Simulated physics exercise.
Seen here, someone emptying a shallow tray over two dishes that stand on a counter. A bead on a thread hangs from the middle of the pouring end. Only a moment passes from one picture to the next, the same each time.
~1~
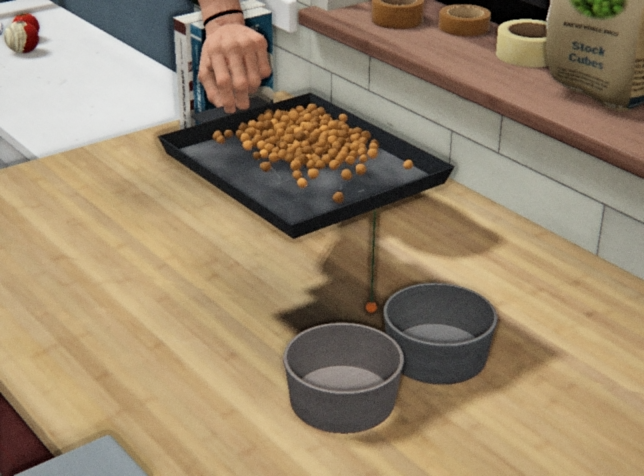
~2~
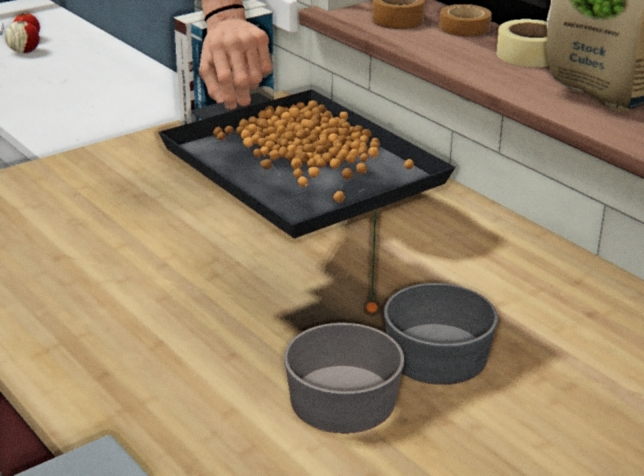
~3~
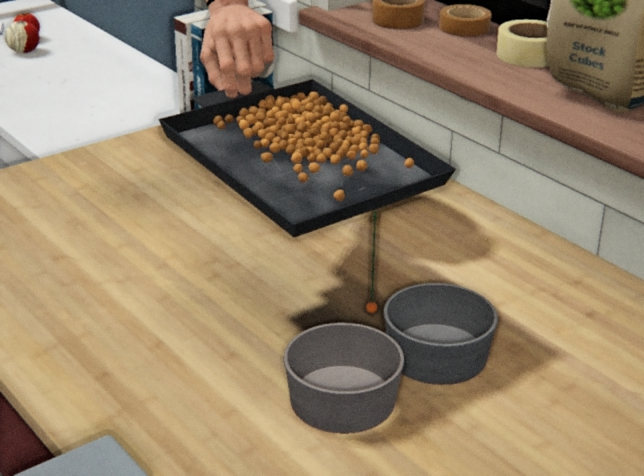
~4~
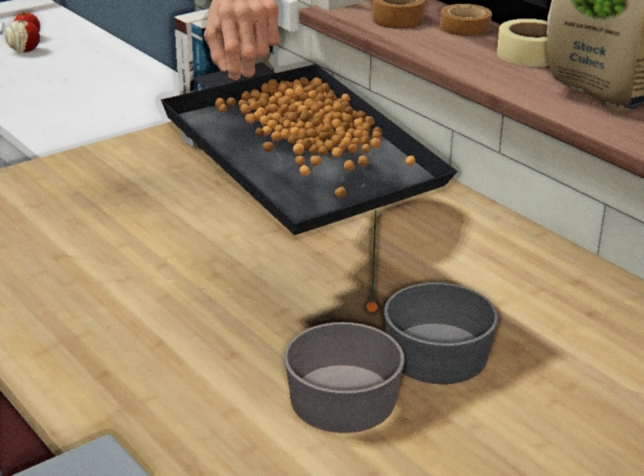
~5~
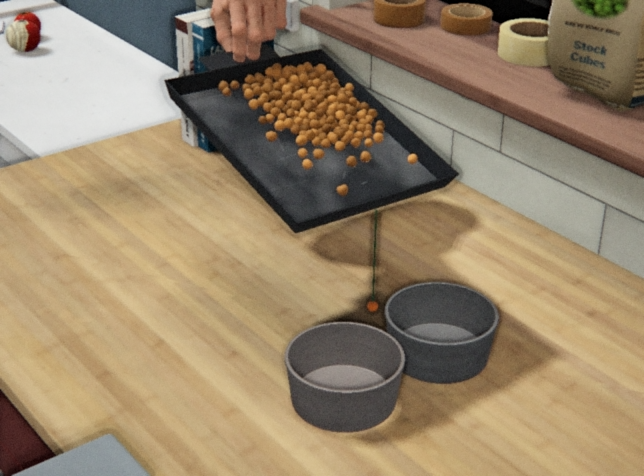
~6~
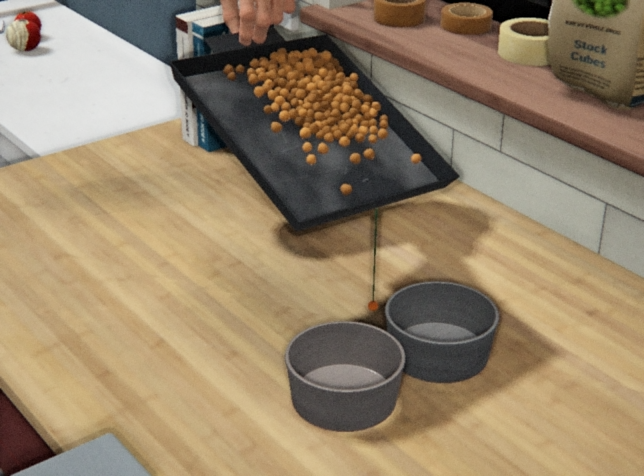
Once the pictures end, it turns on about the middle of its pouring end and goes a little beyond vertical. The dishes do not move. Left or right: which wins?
The right-hand one ends fuller.
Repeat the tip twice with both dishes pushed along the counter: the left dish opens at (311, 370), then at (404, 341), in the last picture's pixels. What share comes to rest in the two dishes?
In turn 50 and 80 in a hundred.
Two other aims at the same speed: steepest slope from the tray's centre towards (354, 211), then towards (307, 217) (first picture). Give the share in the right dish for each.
The first gives 20 %, the second 0 %.
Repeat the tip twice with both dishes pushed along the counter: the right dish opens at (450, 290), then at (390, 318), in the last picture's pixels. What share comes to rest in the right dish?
Near 40 % and 30 %.
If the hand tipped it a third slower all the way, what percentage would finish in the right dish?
It comes to 70 per cent or so.
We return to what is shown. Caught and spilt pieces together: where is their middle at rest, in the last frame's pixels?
Close to (449, 355).
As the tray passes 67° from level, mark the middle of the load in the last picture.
Near (420, 185).
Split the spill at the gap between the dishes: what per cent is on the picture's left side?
Close to 0 per cent.
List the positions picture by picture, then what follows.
Corners of the pouring end (294, 220) and (446, 166), level; middle of the load (305, 138), roasted chickpeas; left dish (380, 403); right dish (477, 355); bead on its thread (371, 307), in the first picture.
Corners of the pouring end (294, 220) and (446, 166), level; middle of the load (306, 135), in the second picture.
Corners of the pouring end (295, 219) and (447, 168), tipped barely, lowest at the right corner; middle of the load (306, 128), in the third picture.
Corners of the pouring end (297, 218) and (449, 169), tipped a little, lowest at the right corner; middle of the load (313, 121), in the fourth picture.
Corners of the pouring end (300, 217) and (450, 171), tipped clearly, lowest at the right corner; middle of the load (316, 110), in the fifth picture.
Corners of the pouring end (302, 216) and (451, 173), tipped clearly, lowest at the right corner; middle of the load (320, 100); left dish (382, 401); right dish (479, 354), in the sixth picture.
Just after the last frame, tray tipped steeply; the larger part on the tray; just a few in the right dish; just a few outside both; roughly a quarter in the air.
A moment on, tray tipped past a quarter turn; about a tenth on the tray; about a tenth in the left dish; roughly half in the right dish; roughly a quarter outside both; roughly a quarter in the air.
Further on, tray tipped past a quarter turn; about a tenth in the left dish; roughly two thirds in the right dish; roughly a quarter outside both.
When it is over, tray tipped past a quarter turn; about a tenth in the left dish; roughly two thirds in the right dish; roughly a quarter outside both.
